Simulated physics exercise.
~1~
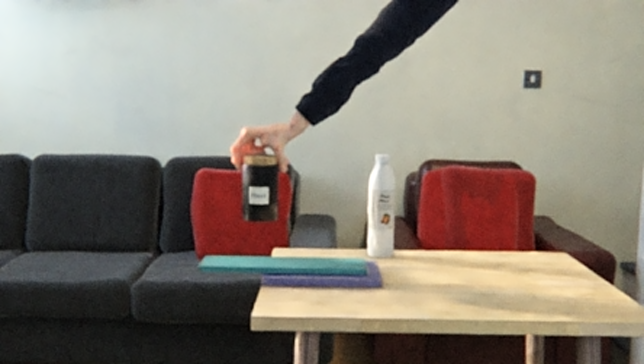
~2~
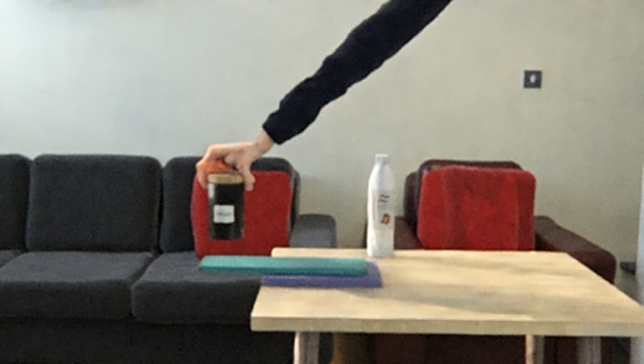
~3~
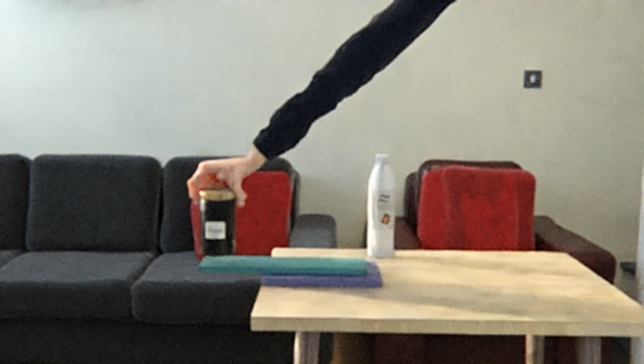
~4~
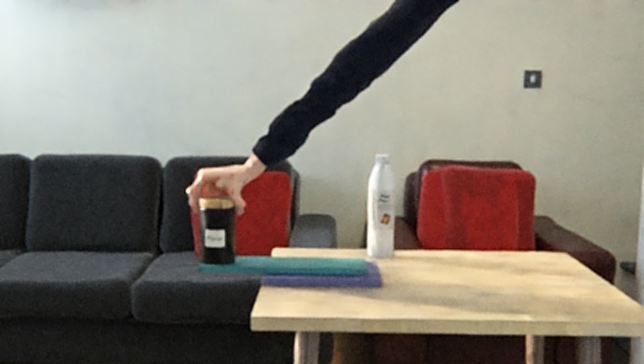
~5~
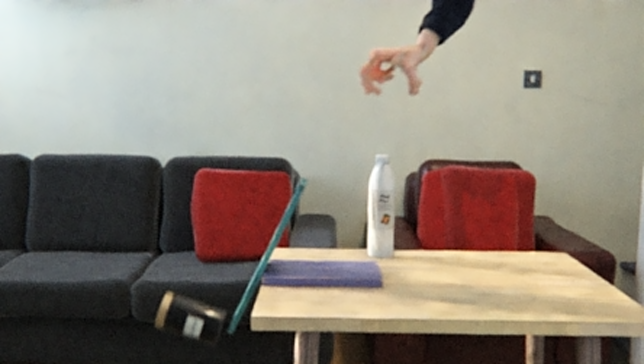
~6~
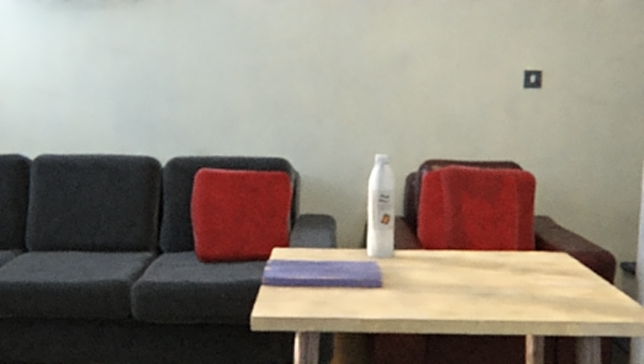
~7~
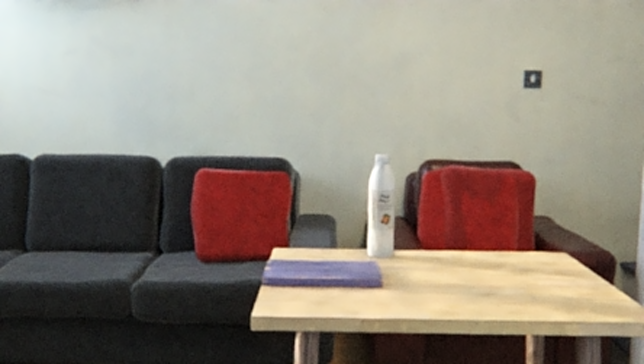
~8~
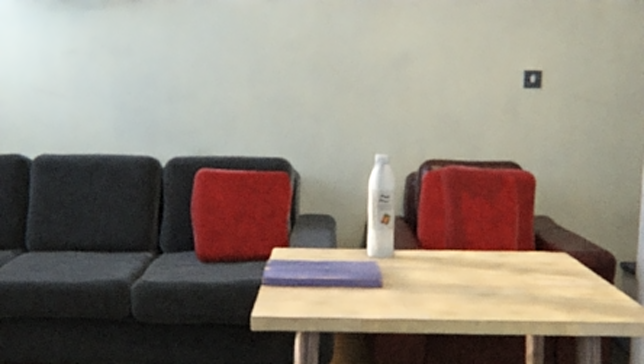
A black jar held by a hand moves left and down onto the overhanging end of a turquoise board; when the hand lets go, the board tips off the table and both drop out of view, leaving the blue slab and white bottle in place.
